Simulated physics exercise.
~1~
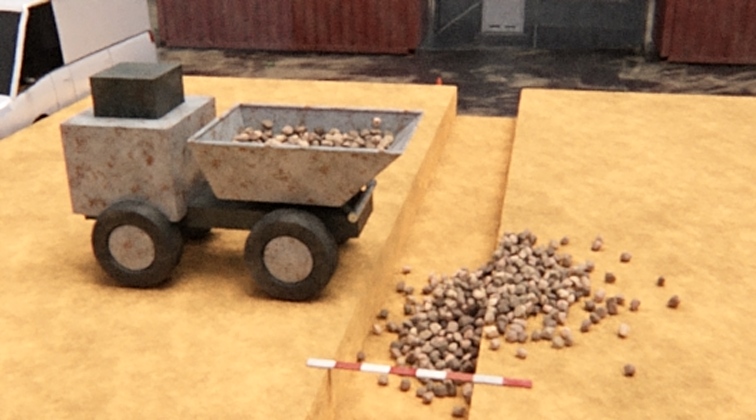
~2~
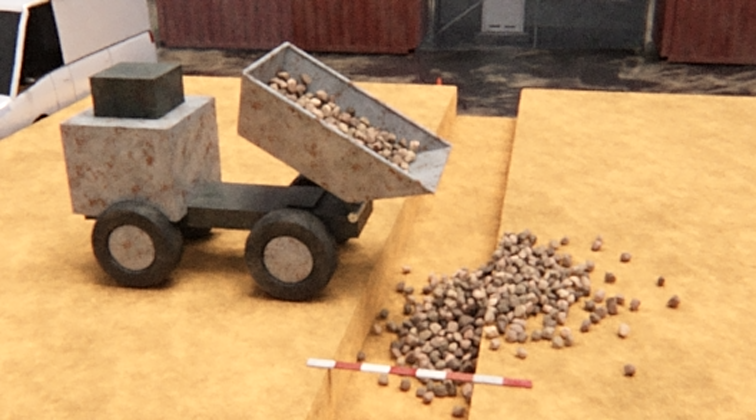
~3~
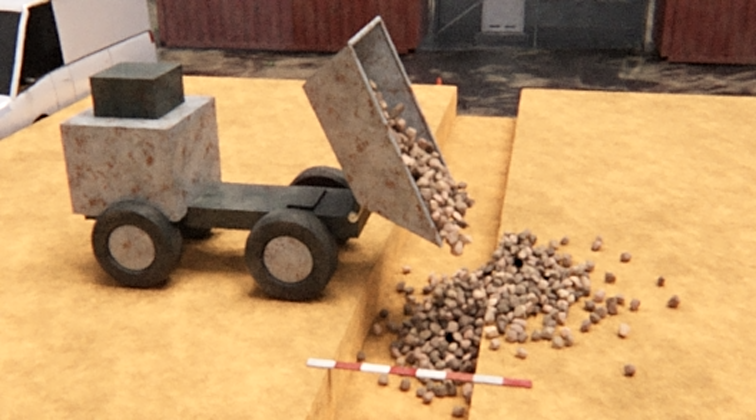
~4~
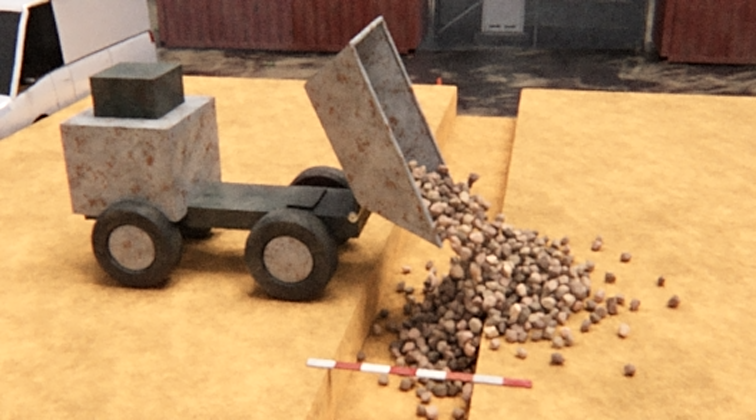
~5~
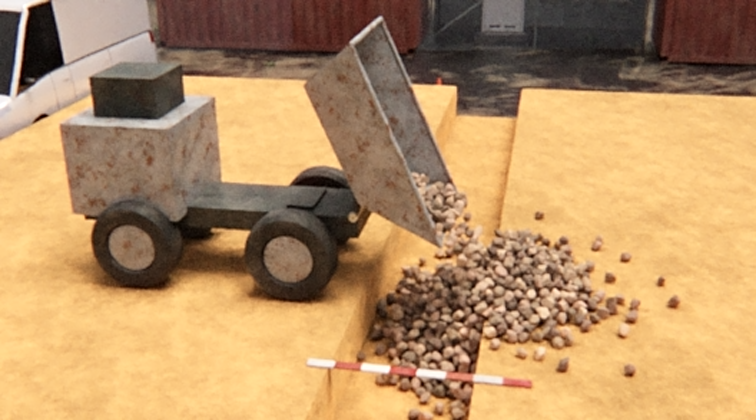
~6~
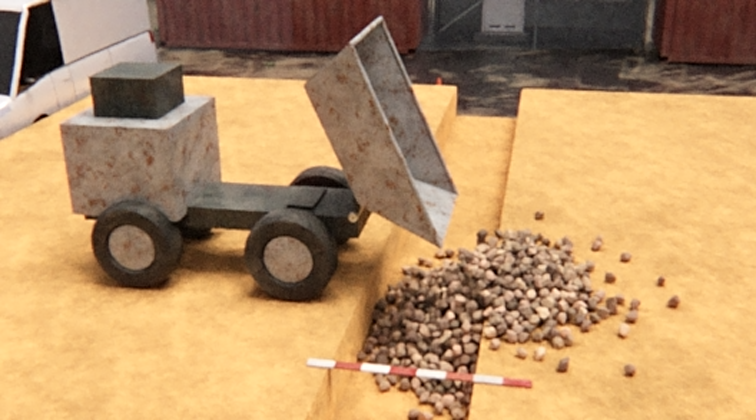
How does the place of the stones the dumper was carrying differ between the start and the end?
At the start they sit in the dumper's level skip. By the end they have moved right and down, lying with the earlier heap in and beyond the trench.
